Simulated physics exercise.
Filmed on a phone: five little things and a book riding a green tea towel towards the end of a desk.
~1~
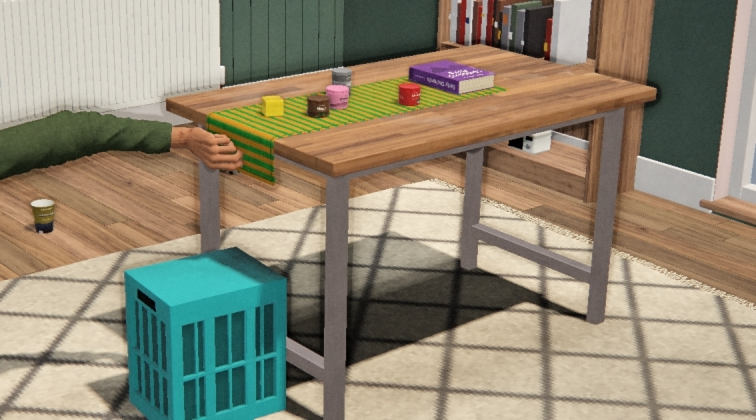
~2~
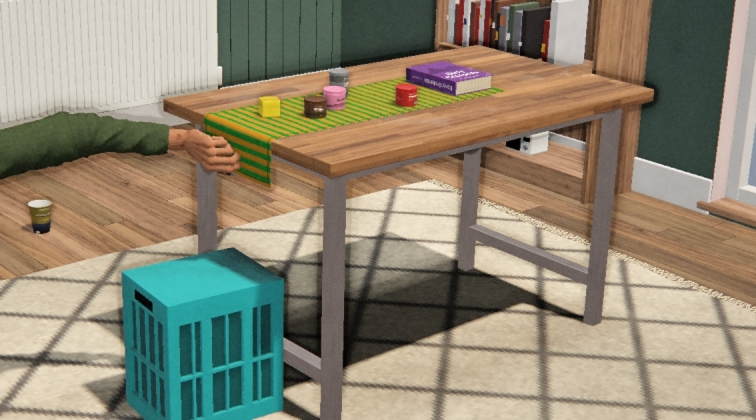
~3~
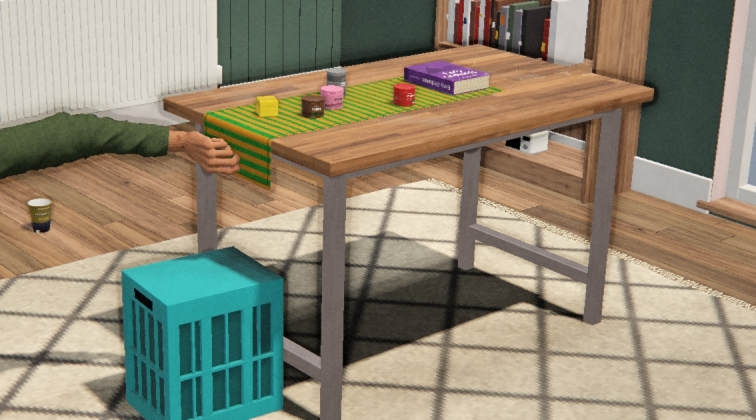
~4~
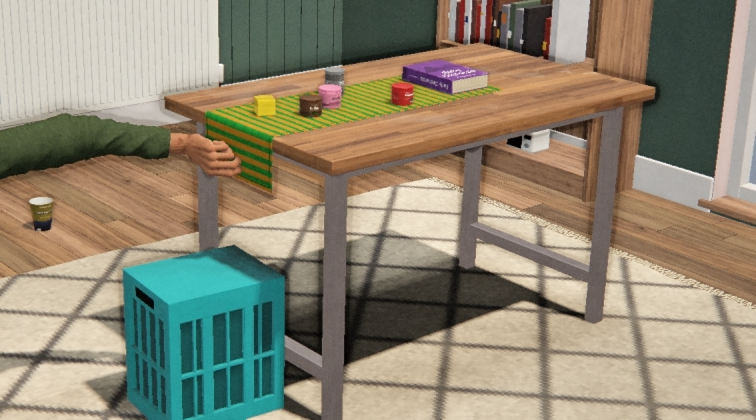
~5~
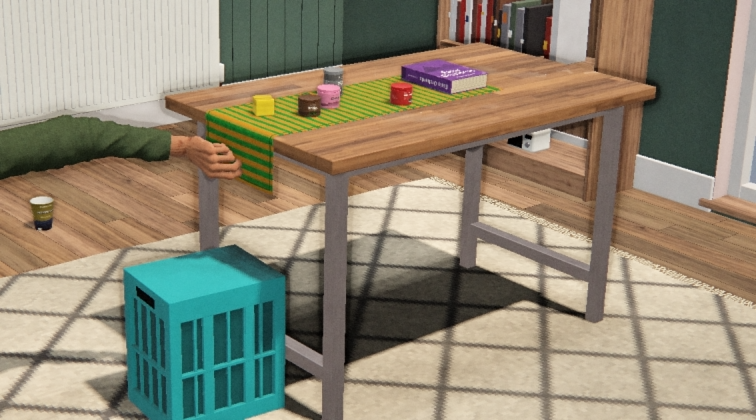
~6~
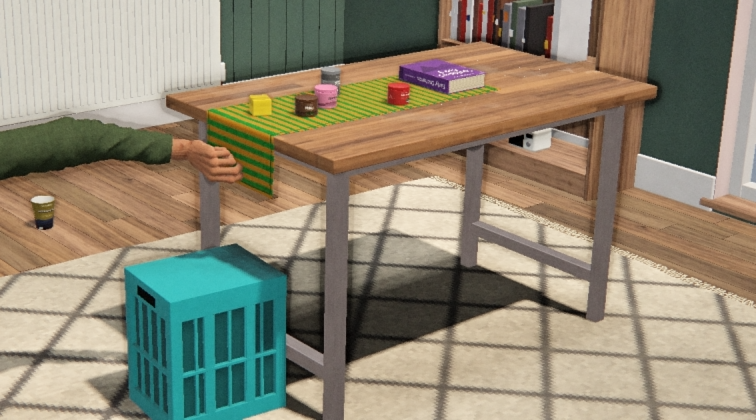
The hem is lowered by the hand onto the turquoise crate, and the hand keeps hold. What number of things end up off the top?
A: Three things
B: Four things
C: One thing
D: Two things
Answer: D.
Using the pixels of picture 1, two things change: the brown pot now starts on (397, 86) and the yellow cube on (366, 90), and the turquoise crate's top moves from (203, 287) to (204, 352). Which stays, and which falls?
The brown pot? Safe. The yellow cube? Safe.
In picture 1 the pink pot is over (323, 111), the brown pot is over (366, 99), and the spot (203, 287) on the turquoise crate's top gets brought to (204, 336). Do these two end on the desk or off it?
Well, the pink pot is dislodged, and the brown pot is safe.
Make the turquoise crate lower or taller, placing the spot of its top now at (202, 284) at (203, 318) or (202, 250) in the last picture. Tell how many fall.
3 and 1.
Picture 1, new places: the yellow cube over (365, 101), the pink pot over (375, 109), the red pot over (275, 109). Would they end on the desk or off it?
Result - yellow cube retained; pink pot retained; red pot lost.
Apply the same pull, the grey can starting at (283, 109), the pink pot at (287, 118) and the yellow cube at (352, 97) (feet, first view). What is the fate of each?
Grey can: Goes. Pink pot: Goes. Yellow cube: Stays.
Early on, hem near (238, 239); yellow cube gone.
Midway, hem on the crate; yellow cube and brown pot gone.
Finally, hem on the crate; yellow cube and brown pot gone. The answer is two.
